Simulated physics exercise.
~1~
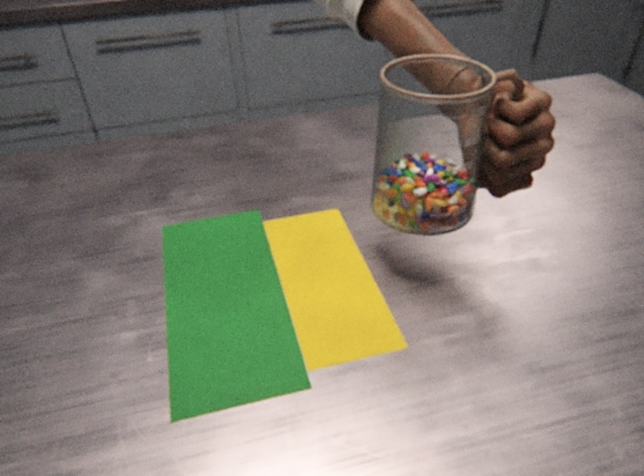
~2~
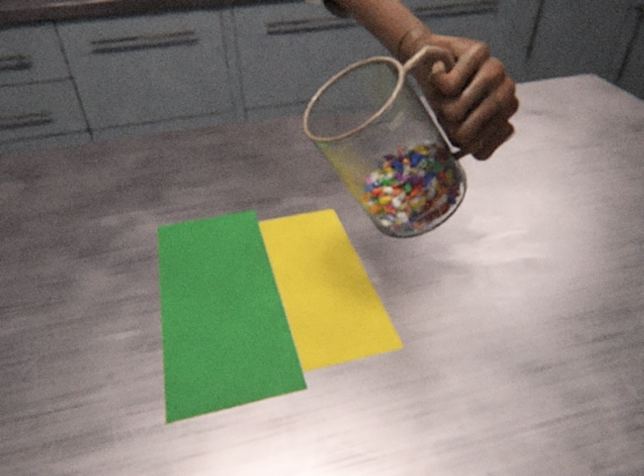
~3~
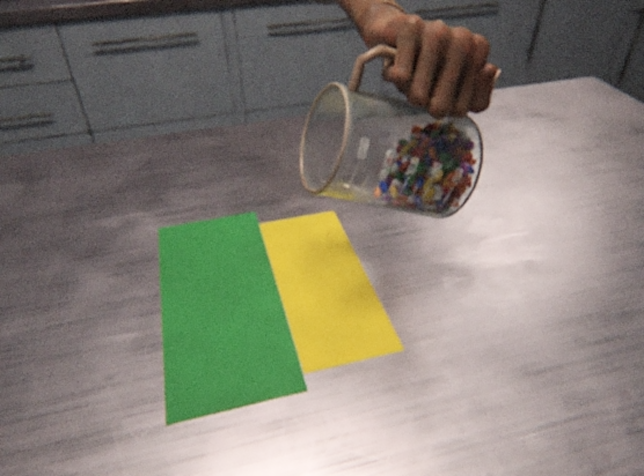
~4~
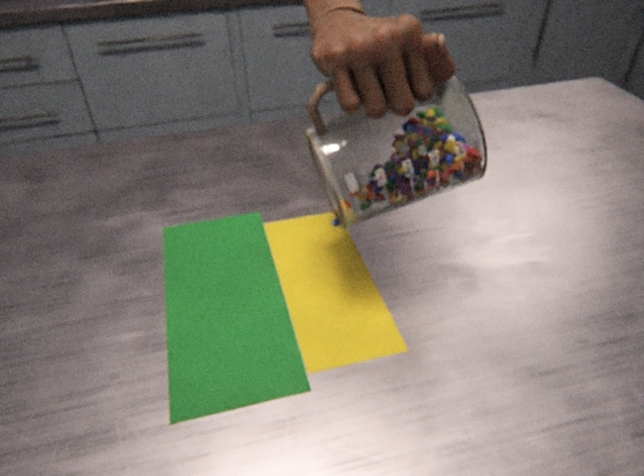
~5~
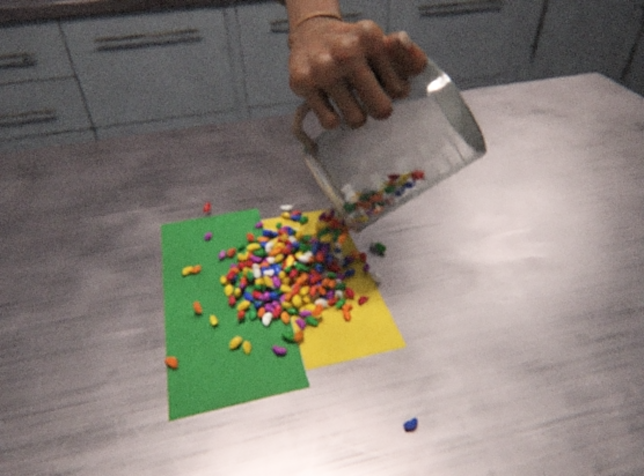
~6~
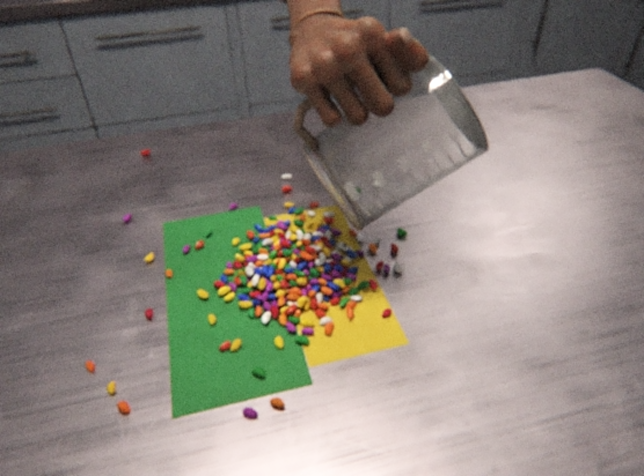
A hand held a glass jug of colorful jelly beans over a table, tipped it left until it was upside down, and poured them all out, leaving a pile across the yellow and green mats with a few scattered around them.
